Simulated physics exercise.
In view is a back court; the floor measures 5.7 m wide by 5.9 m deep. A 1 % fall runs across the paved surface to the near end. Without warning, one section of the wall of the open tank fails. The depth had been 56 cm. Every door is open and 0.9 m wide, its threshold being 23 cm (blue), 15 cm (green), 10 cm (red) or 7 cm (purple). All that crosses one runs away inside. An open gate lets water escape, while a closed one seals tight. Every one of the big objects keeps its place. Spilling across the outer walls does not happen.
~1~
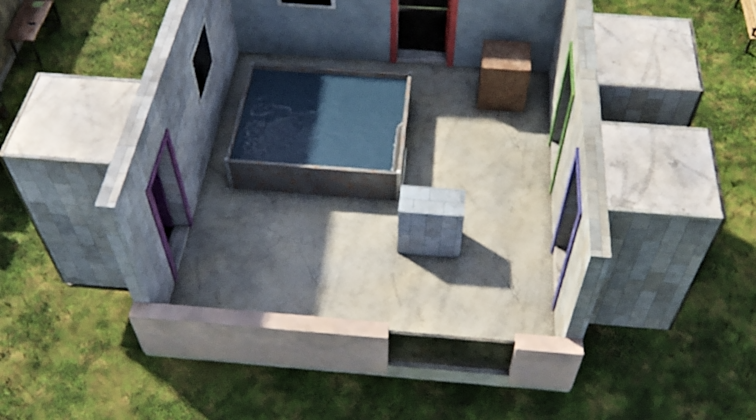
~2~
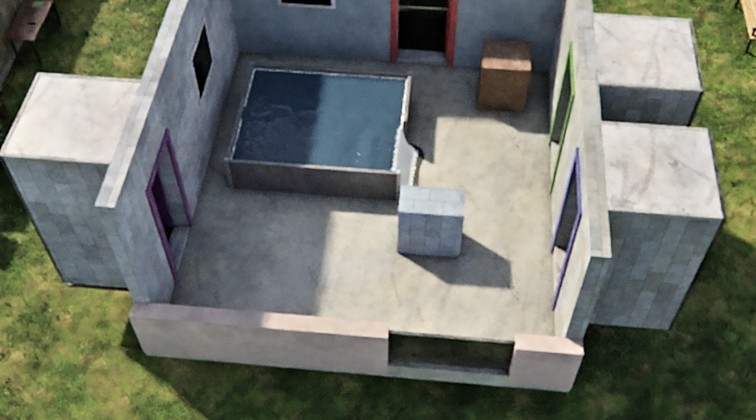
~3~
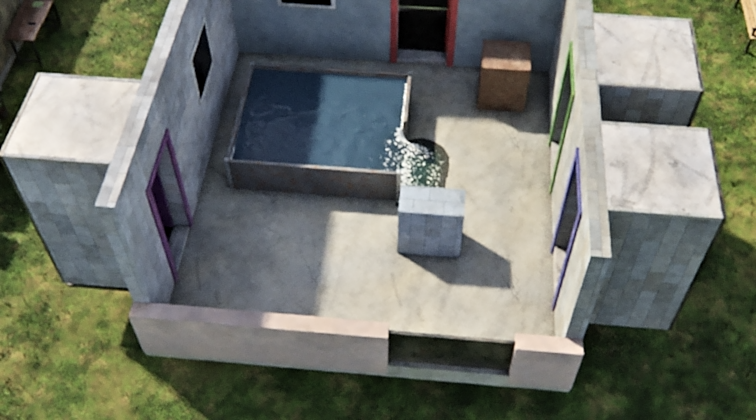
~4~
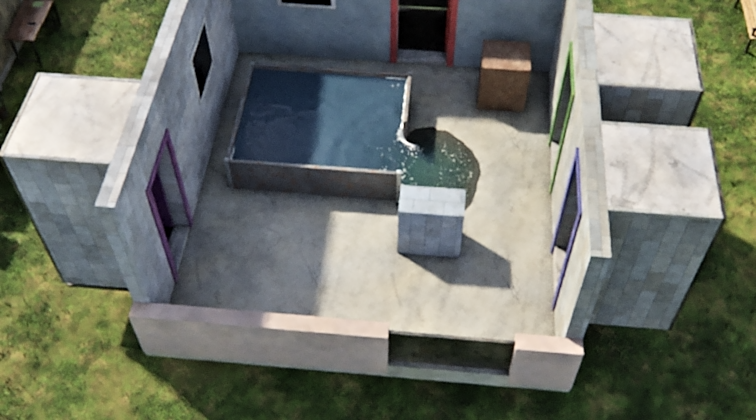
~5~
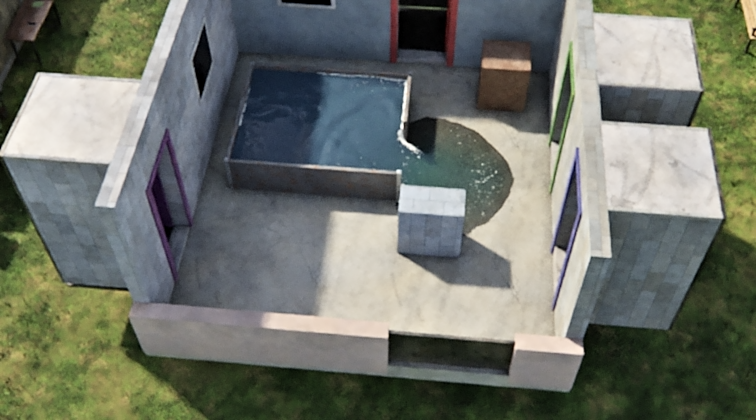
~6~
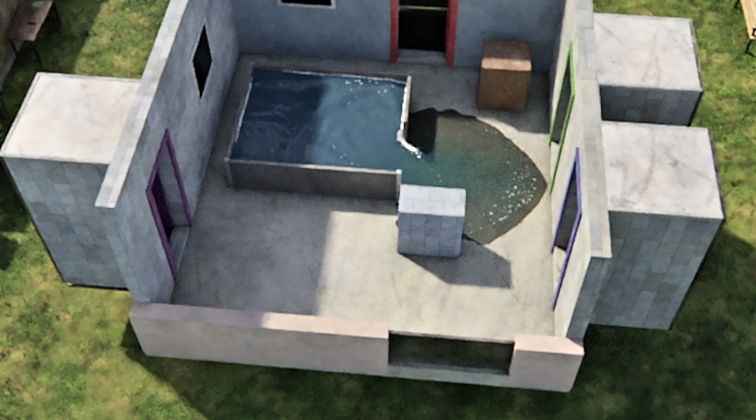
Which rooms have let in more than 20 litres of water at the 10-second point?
The room behind the blue door is at or below 20 litres; the room behind the green door is above 20 litres; the room behind the red door is at or below 20 litres; the room behind the purple door is above 20 litres.
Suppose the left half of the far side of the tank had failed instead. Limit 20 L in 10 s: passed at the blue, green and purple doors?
For blue, too little; for green, too little; for purple, too little.
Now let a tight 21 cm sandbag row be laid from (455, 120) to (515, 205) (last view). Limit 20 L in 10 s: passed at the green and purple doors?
At the green door the limit is not reached, and at the purple door it is exceeded.
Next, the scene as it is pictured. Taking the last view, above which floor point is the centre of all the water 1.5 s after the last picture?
The water is centred near (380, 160).
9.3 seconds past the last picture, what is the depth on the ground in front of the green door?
I'd say close to 10.0 cm.
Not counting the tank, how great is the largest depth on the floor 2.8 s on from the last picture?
About 31 cm at most.
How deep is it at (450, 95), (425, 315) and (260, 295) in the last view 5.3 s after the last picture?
4, 7 and 4 cm, respectively.
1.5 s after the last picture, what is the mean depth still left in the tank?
Around 38 cm on average.
Then, 0.7 s after the last picture water covers 25 % of the floor and is deepest (36 cm) near (403, 183); blue door 11 cm at the sill, 0 L in, green door 25 cm at the sill, 12 L in, red door not reached, purple door not reached.
Then, 1.5 s after the last picture water covers 30 % of the floor and is deepest (34 cm) near (537, 220); blue door 20 cm at the sill, 0 L in, green door 28 cm at the sill, 50 L in, red door not reached, purple door not reached.
Then, 2.8 s after the last picture water covers 45 % of the floor and is deepest (31 cm) near (552, 364); blue door 18 cm at the sill, 1 L in, green door 25 cm at the sill, 121 L in, red door 4 cm at the sill, 0 L in, purple door not reached.
Then, 5.3 s after the last picture water covers 95 % of the floor and is deepest (19 cm) near (537, 211); blue door 13 cm at the sill, 1 L in, green door 18 cm at the sill, 154 L in, red door 4 cm at the sill, 0 L in, purple door 12 cm at the sill, 3 L in.
Then, 9.3 s after the last picture water covers 100 % of the floor and is deepest (16 cm) near (539, 363); blue door 11 cm at the sill, 1 L in, green door 10 cm at the sill, 160 L in, red door 9 cm at the sill, 0 L in, purple door 13 cm at the sill, 48 L in.
